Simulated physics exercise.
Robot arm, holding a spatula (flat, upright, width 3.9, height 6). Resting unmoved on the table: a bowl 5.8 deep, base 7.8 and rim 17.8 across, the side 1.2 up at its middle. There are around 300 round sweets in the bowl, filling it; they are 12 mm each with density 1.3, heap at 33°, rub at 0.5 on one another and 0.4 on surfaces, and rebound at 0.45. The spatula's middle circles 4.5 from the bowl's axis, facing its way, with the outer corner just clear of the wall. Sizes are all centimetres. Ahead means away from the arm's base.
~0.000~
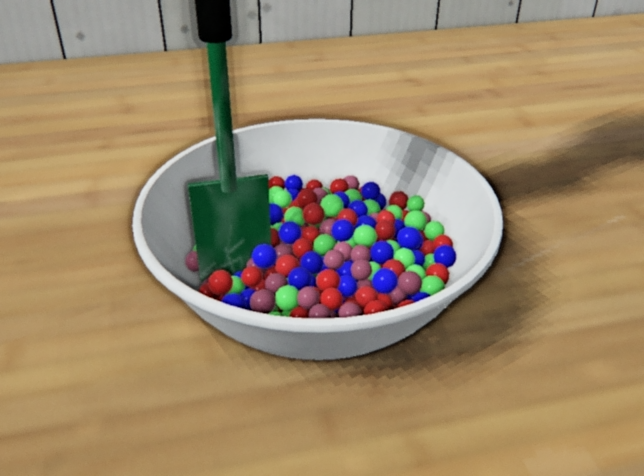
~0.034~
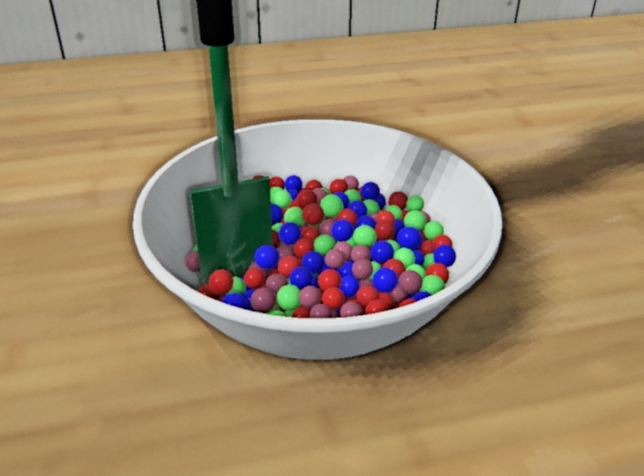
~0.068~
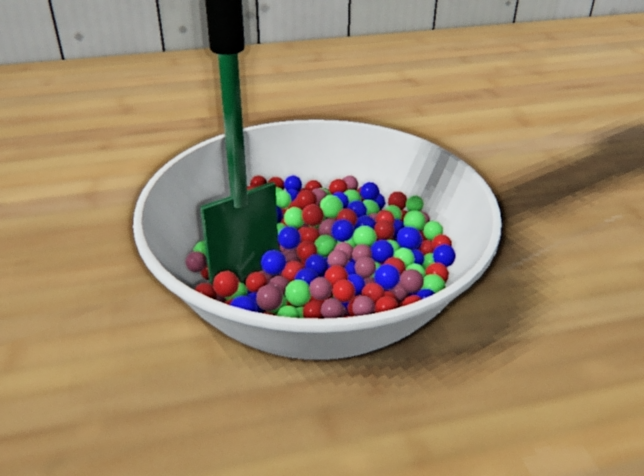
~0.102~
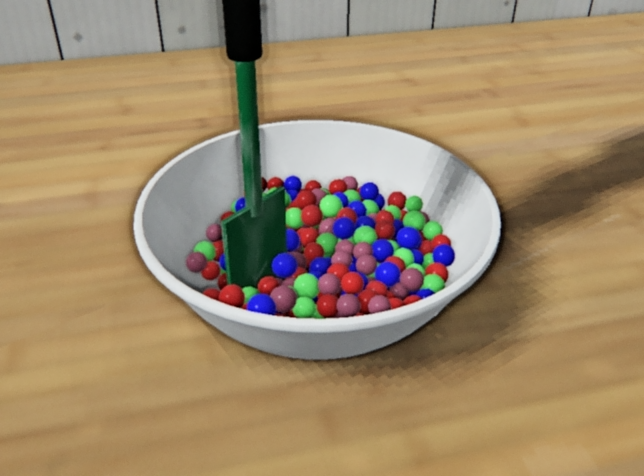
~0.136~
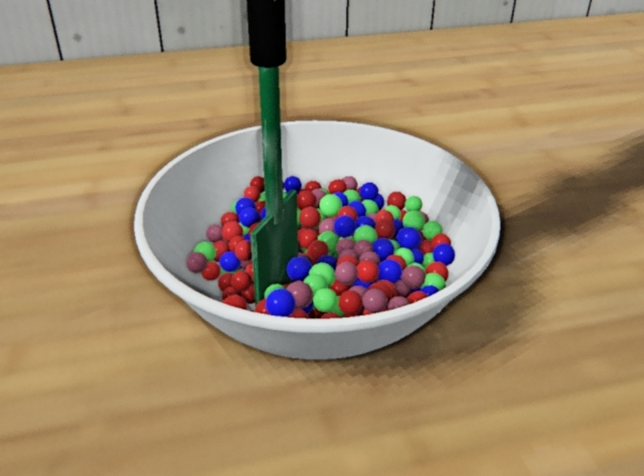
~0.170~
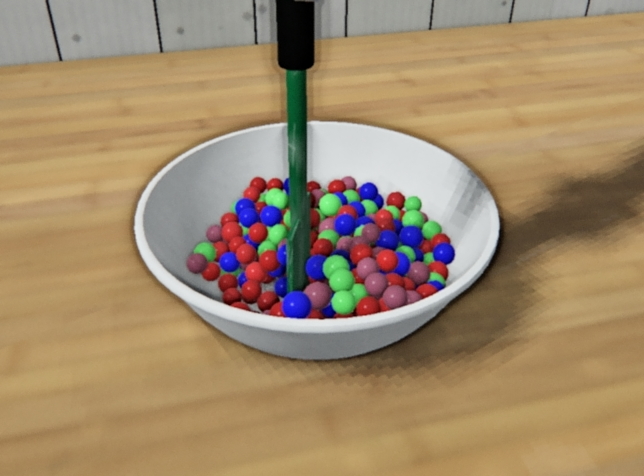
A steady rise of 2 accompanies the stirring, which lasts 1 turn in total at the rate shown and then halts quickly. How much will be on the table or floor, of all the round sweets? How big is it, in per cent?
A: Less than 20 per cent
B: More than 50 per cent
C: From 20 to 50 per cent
The answer is A.
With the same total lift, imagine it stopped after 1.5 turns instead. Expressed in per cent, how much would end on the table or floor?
Estimate: About 10 percent.
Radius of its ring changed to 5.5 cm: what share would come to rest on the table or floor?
Then some 0 percent.
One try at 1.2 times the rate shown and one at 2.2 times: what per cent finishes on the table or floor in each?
Roughly 10 and 25 per cent.
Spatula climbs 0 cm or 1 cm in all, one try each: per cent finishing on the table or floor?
About 10 per cent on the first try and 10 per cent on the second.
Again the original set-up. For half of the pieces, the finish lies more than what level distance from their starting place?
I'd put it at roughly 4 centimetres.
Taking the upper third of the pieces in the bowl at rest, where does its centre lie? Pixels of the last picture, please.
Near (255, 256).
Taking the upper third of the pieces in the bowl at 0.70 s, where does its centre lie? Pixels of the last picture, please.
I'd say about (236, 199).
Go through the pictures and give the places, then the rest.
Spatula neck at (226, 153), 0° round; upper third of the load around (333, 239), from x 195 to 445, top at y 185; 303 in the bowl, in the first picture.
Spatula neck at (228, 157), 6° round; upper third of the load around (333, 241), from x 195 to 445, top at y 185, in the second picture.
Spatula neck at (237, 167), 21° round; upper third of the load around (333, 252), from x 195 to 445, top at y 185, in the third picture.
Spatula neck at (252, 176), 35° round; upper third of the load around (331, 253), from x 195 to 445, top at y 185, in the fourth picture.
Spatula neck at (274, 182), 50° round; upper third of the load around (338, 262), from x 195 to 445, top at y 185, in the fifth picture.
Spatula neck at (298, 186), 65° round; upper third of the load around (346, 261), from x 195 to 445, top at y 185; 303 in the bowl, in the sixth picture.
By 0.44 s, 179° round, highest piece 7 above the table; 293 in the bowl, 5 on the table or floor, 5 in flight or on the tool.
By 0.70 s, 294° round, highest piece 8 above the table; 286 in the bowl, 14 on the table or floor, 3 in flight or on the tool.
By 1.03 s, 0° round, highest piece 6 above the table; 283 in the bowl, 20 on the table or floor.
By 1.73 s, 0° round, highest piece 6 above the table; 283 in the bowl, 20 on the table or floor.
Final count, 283 in the bowl, 20 on the table or floor. That is 7 % on the table or floor.
